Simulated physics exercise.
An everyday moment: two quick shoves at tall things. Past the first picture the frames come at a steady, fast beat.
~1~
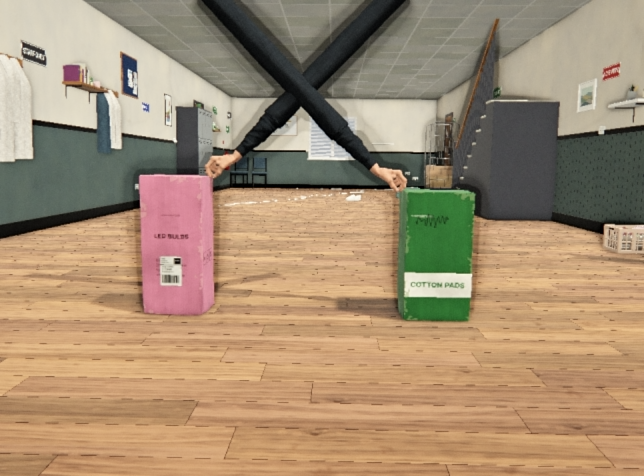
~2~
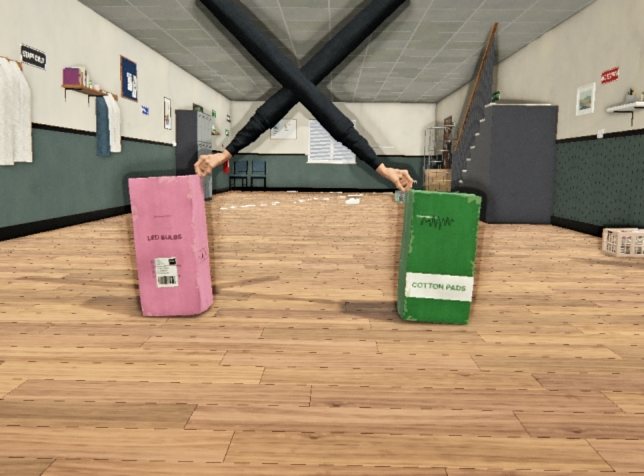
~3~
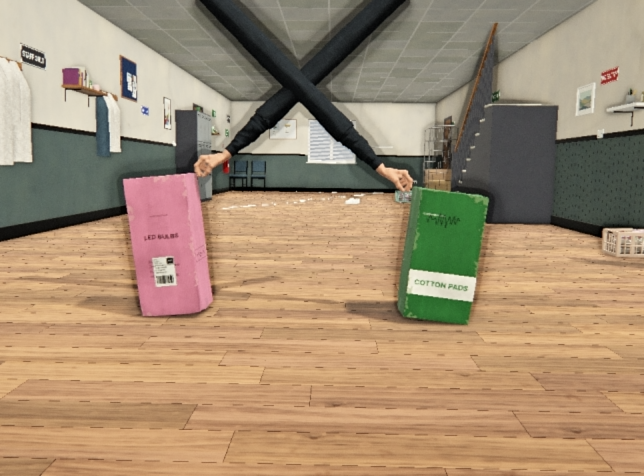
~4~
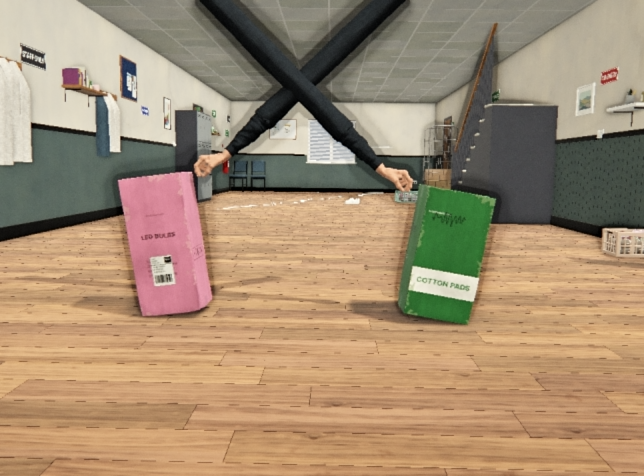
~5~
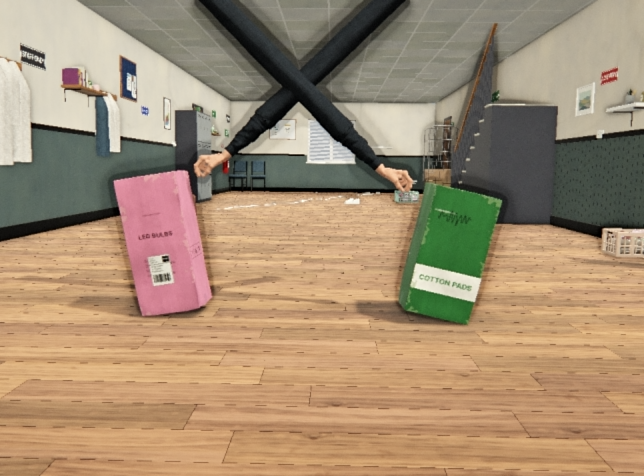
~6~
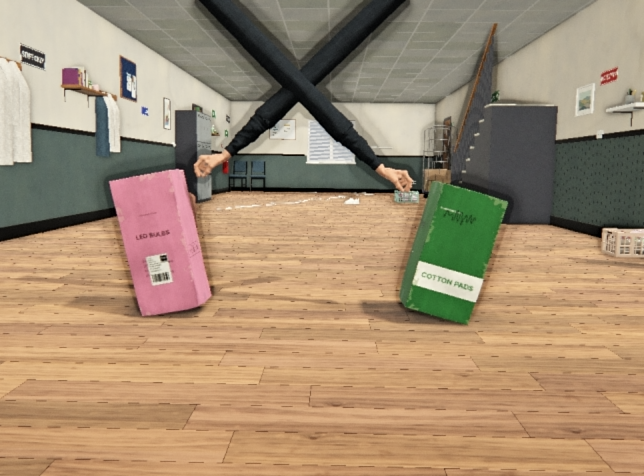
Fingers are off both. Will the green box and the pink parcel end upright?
Outcome: The green box goes down on its side; the pink parcel goes down on its side.
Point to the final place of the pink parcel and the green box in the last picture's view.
The pink parcel around (82, 282); the green box around (527, 288).
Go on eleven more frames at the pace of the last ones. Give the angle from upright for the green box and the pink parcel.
Then 45° and 25°.
Then, 0.26 s on from there, green box 48° off upright near (489, 254); pink parcel 29° off upright near (141, 240).
Then, 0.52 s on from there, green box on its side near (526, 284); pink parcel 53° off upright near (111, 249).
In the end, the green box topples, near (527, 288); the pink parcel topples, near (82, 282).
